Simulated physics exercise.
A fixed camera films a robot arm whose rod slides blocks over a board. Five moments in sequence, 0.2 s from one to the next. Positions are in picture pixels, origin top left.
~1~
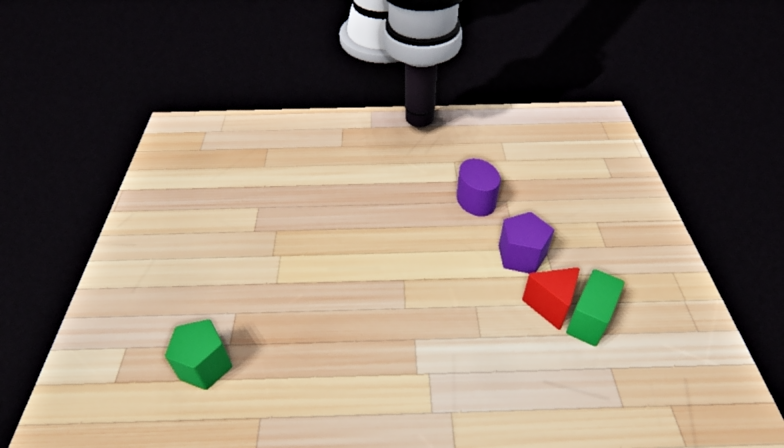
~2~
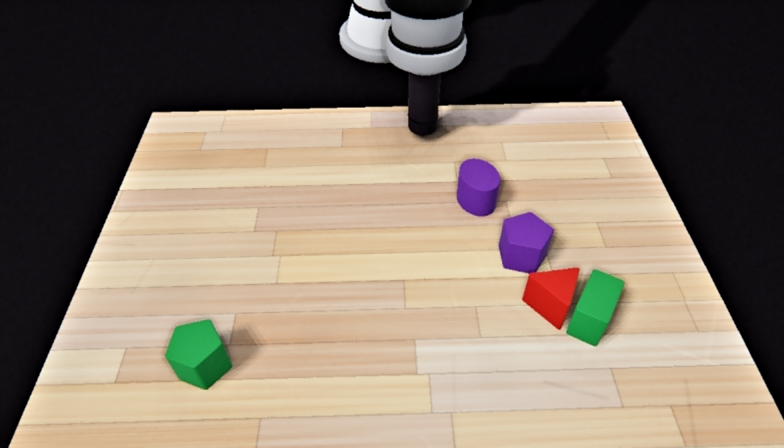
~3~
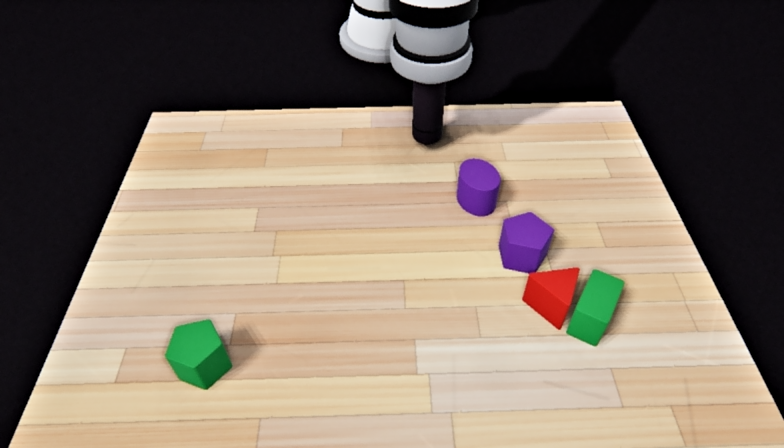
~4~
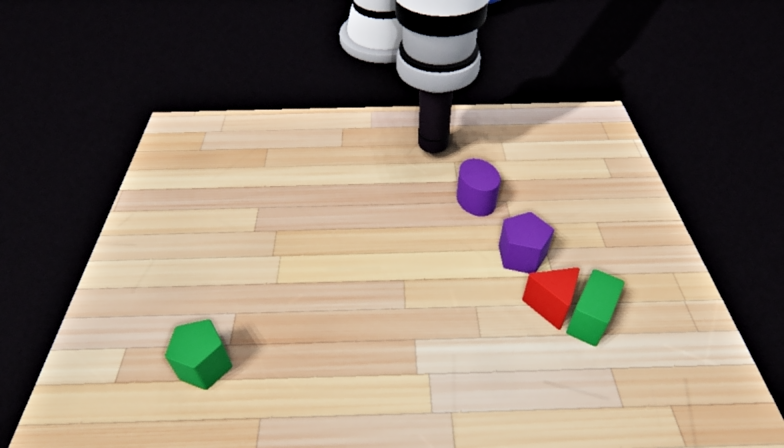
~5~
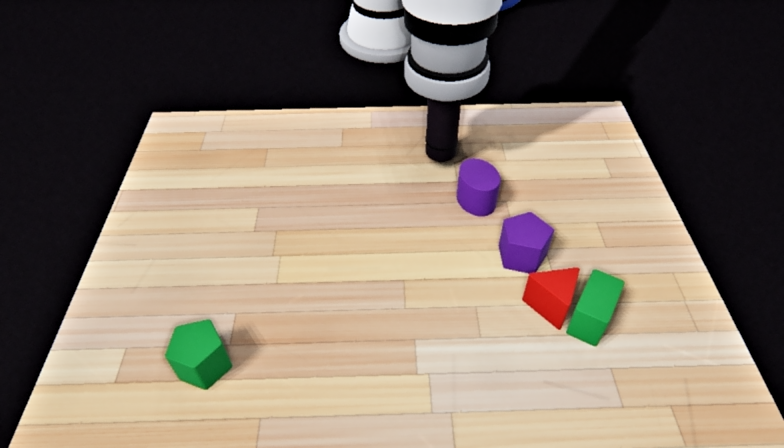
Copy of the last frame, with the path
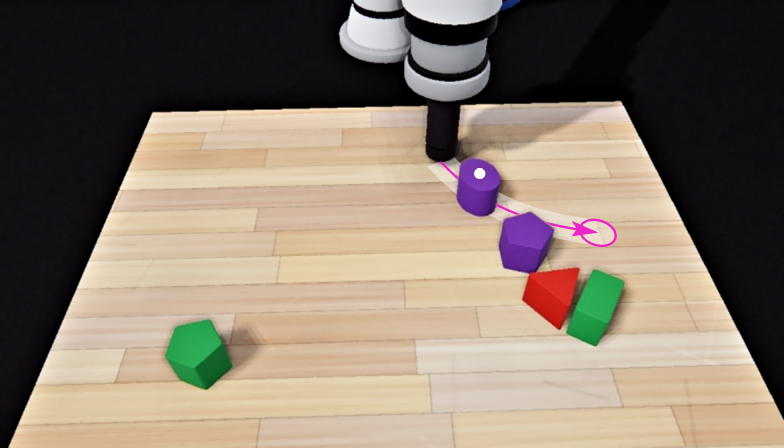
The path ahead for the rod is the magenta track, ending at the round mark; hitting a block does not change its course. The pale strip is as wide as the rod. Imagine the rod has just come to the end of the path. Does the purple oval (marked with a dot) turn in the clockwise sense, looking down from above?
Yes, that is what happens.
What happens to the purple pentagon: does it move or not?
By the last moment of the path, the purple pentagon has shifted.
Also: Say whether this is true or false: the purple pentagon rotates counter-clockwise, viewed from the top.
That claim is true.
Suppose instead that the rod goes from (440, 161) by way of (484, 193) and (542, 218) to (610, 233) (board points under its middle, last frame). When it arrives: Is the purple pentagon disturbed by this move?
The purple pentagon is moved.
Path on the board, from (440, 161) through (478, 194) and (533, 219) to (598, 233); the dot is on the purple oval.
The first path, step by step. One third of the way, rod (479, 186); purple oval (500, 195), turned 15° clockwise.
Two thirds of the way, rod (535, 211); purple oval (520, 218), turned 90° clockwise; purple pentagon (535, 254), turned 35° anticlockwise.
At the end, rod (601, 224); purple oval (520, 218), turned 90° clockwise; purple pentagon (535, 254), turned 35° anticlockwise.
